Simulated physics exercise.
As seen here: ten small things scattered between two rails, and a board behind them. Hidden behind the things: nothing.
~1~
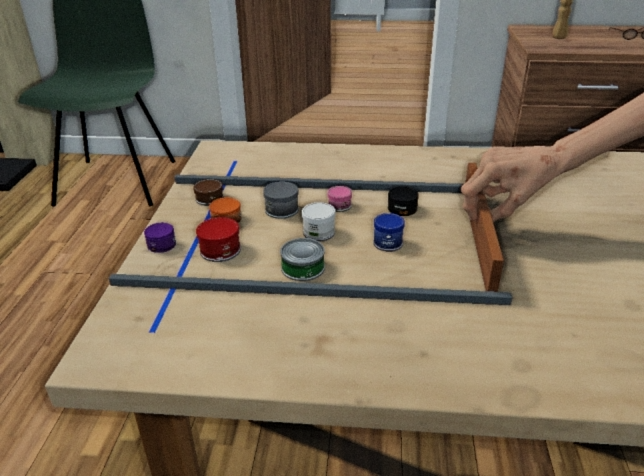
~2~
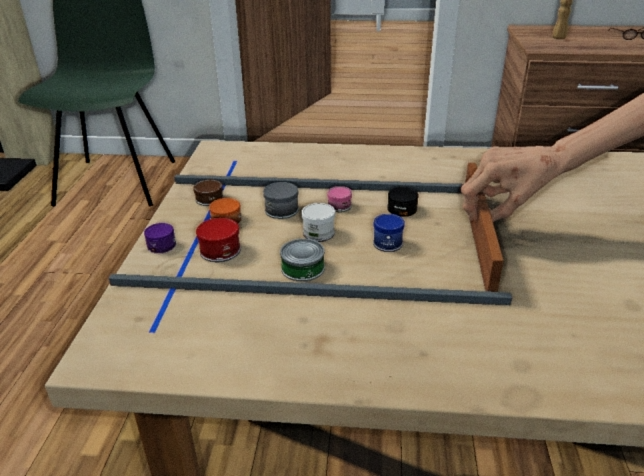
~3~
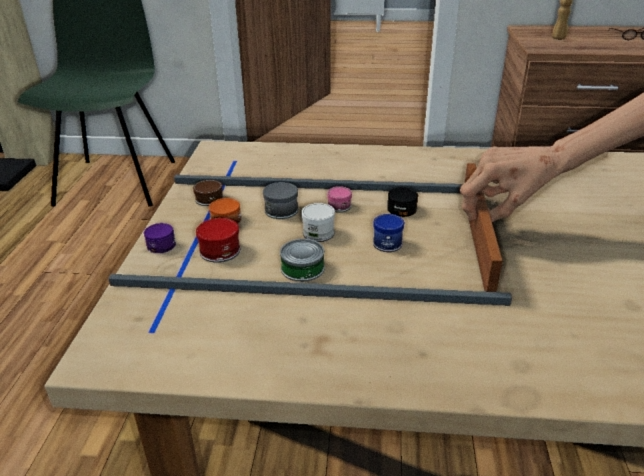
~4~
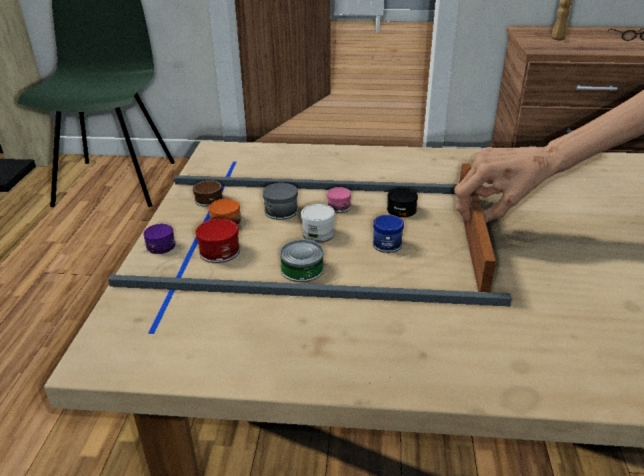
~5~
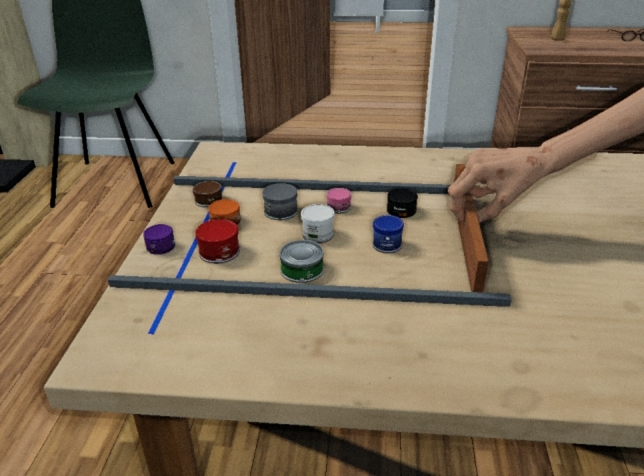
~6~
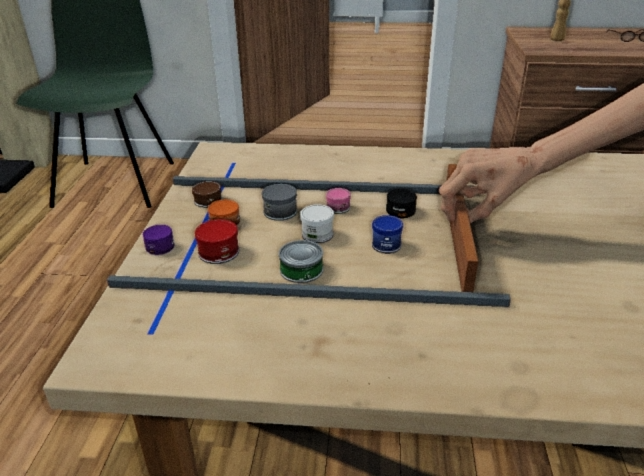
In the video, ten small colourful containers sit scattered between two rails on a wooden table, near a blue line. A hand holding an upright wooden board at the right slides it slightly left, while the containers stay practically still.
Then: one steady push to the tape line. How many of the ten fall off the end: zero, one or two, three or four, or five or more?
Most likely just one, perhaps two, will tumble off the end.
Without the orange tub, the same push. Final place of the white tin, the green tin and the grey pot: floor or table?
White tin - safe; green tin - safe; grey pot - safe.
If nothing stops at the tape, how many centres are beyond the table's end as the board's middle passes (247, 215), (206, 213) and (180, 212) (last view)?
The numbers past the end are 0, 1 and 5.
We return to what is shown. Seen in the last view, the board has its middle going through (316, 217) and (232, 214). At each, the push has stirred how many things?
First 6, then 10.
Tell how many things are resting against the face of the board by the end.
Result: 5 in all.
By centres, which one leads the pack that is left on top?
Orange tub ends nearest.
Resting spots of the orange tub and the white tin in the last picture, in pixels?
The orange tub at (143, 222), the white tin at (185, 218).
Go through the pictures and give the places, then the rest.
Purple tub (160, 238); brown tin (209, 192); orange tub (226, 213); board (481, 222); tape (203, 228), in the first picture.
Brown tin (209, 193); white tin (319, 223), in the second picture.
Orange tub (225, 213); board (480, 222), in the third picture.
Purple tub (160, 239); green tin (302, 261), in the fourth picture.
Brown tin (208, 194); pink pot (339, 200), in the fifth picture.
Purple tub (159, 240); brown tin (207, 194); orange tub (224, 214); board (459, 223); tape (201, 230), in the sixth picture.
A little later, none off yet; purple tub at rest near (159, 240); brown tin at rest near (207, 194); orange tub at rest near (224, 214).
Next, none off yet; purple tub moving near (154, 240); brown tin at rest near (207, 194); orange tub shifted about its own width near (186, 222).
When it is over, the number that fall off is one or two; down, purple tub.
